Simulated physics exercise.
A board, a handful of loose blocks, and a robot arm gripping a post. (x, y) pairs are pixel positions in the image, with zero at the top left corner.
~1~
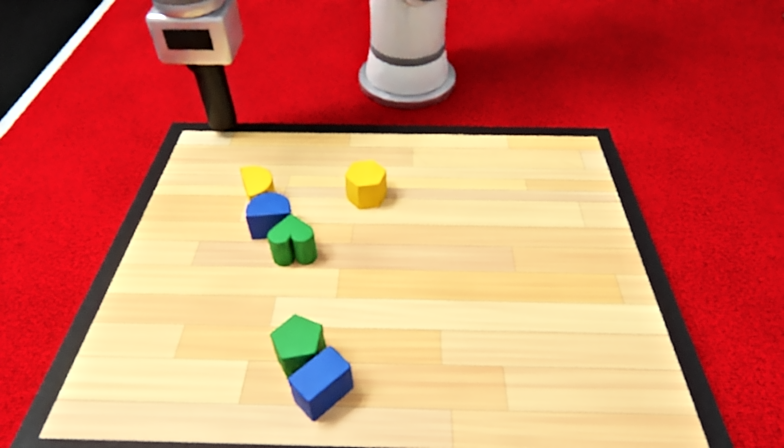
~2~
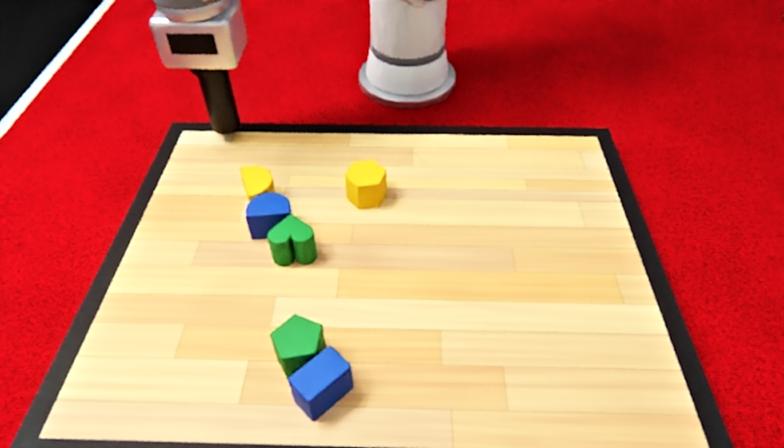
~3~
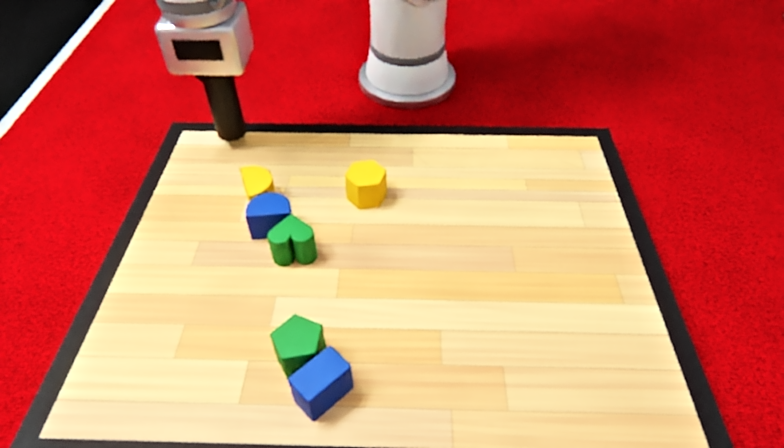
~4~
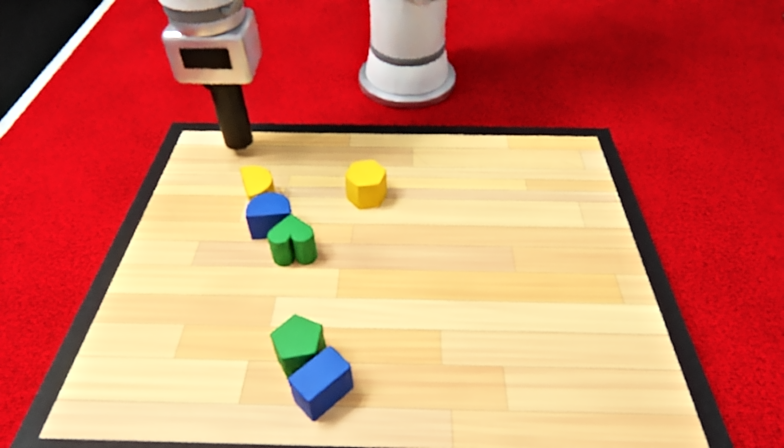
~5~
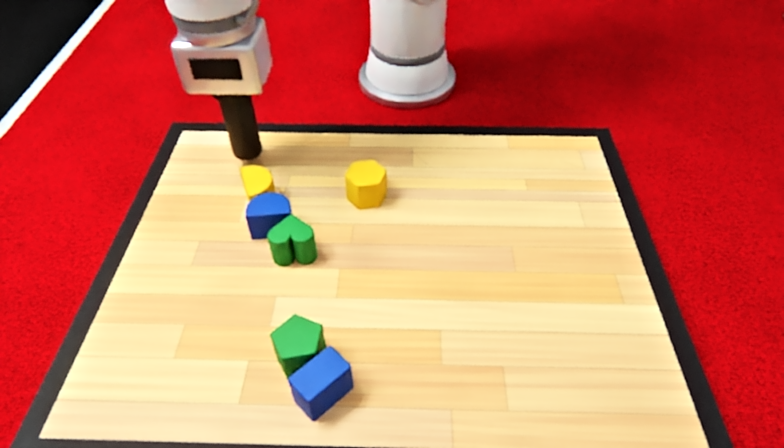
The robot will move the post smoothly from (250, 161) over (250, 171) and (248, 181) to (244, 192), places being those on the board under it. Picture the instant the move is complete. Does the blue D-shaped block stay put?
I expect not.
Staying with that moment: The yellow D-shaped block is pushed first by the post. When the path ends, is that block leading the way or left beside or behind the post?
It sits in front of the post.
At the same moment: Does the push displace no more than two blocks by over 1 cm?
I believe so.
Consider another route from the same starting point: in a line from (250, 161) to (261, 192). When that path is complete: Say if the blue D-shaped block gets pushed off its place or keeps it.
The block in question is displaced by the end.
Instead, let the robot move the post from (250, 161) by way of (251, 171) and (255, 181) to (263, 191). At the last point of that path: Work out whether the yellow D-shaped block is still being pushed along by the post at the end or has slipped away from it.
In front, I predict.
The first path, step by step. Halfway along, post (247, 167); nothing pushed yet.
At the end, post (242, 183); yellow D-shaped block (255, 190); blue D-shaped block (275, 212), turned 15° anticlockwise; green heart block (294, 232), turned 20° clockwise.
